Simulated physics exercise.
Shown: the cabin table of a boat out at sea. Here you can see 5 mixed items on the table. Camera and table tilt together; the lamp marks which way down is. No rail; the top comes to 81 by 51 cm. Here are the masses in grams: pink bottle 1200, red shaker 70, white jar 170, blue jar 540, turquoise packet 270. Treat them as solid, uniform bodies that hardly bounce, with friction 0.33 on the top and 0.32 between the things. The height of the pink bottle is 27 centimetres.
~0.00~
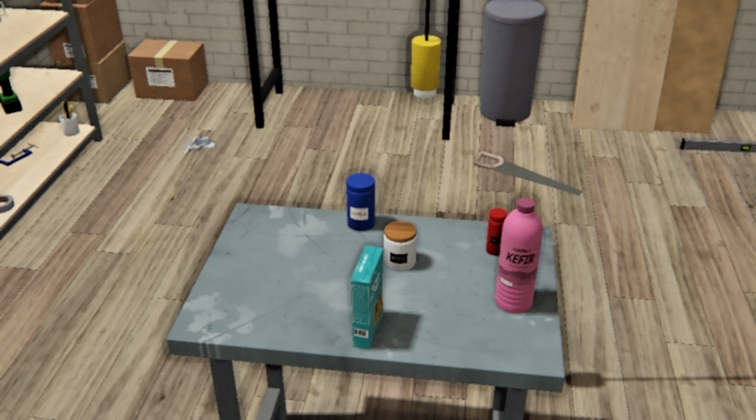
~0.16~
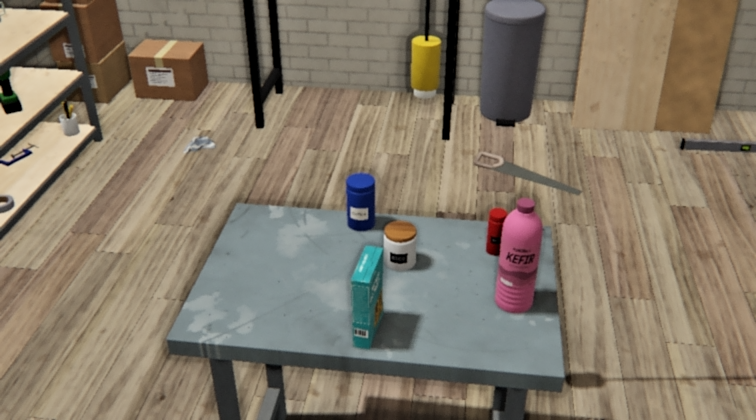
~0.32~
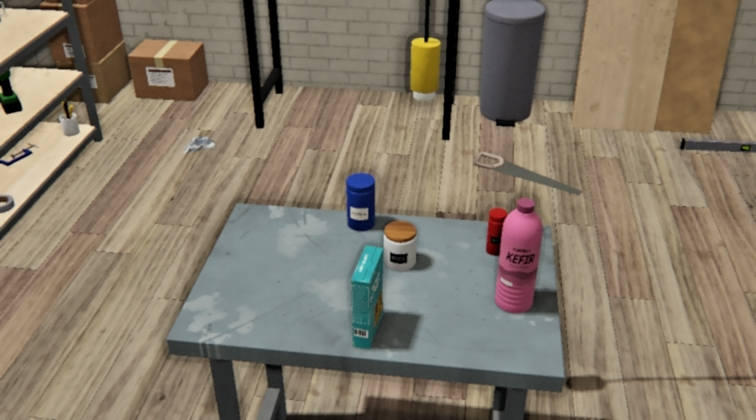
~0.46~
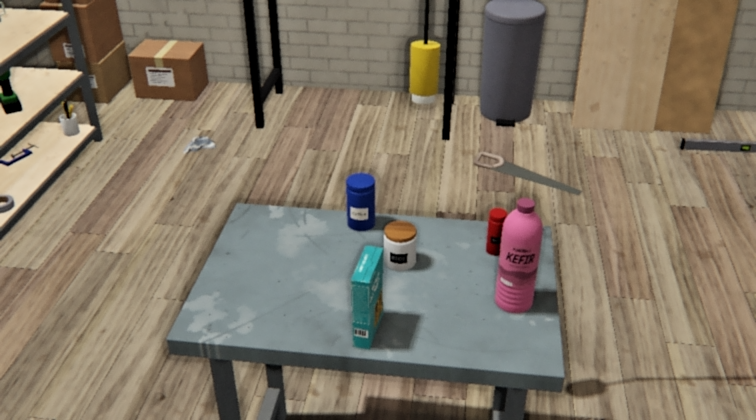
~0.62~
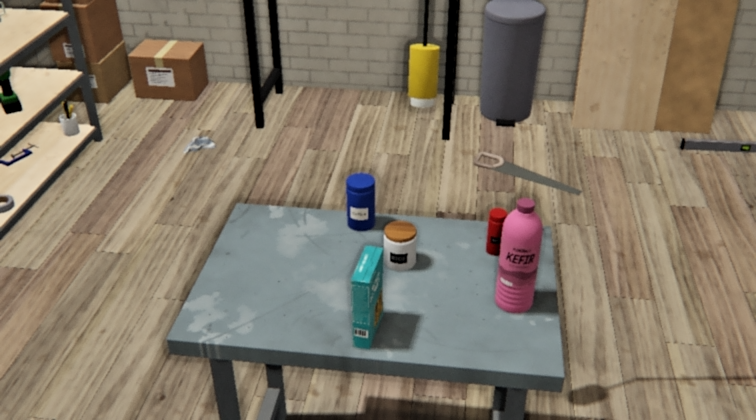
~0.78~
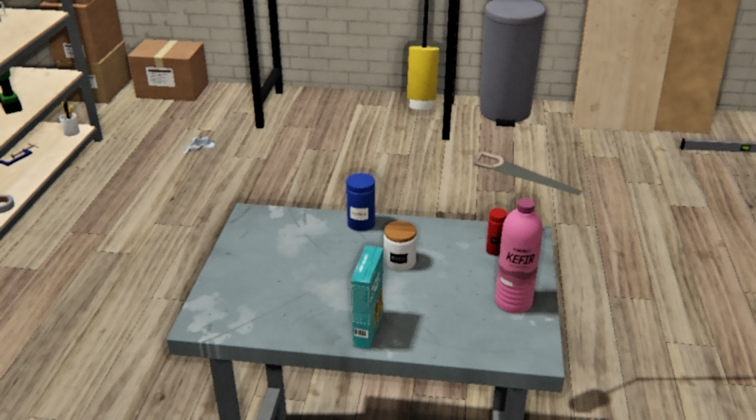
A gray table holds five still items while a hanging yellow cylinder behind shifts slightly left.
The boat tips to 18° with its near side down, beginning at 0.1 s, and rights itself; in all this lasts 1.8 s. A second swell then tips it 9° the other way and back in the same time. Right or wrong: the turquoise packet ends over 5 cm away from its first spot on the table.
Wrong.
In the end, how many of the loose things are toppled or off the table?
The count is 0.
Around 1.28 s, boat heeled 14°, near side down.
Around 2.18 s, boat heeled 2°, far side down.
Around 2.88 s, boat heeled 9°, far side down.
Around 3.68 s, boat level.
Finally (4.2 s), all 5 still in place (within 5 cm). In the last view, turquoise packet near (368, 298).
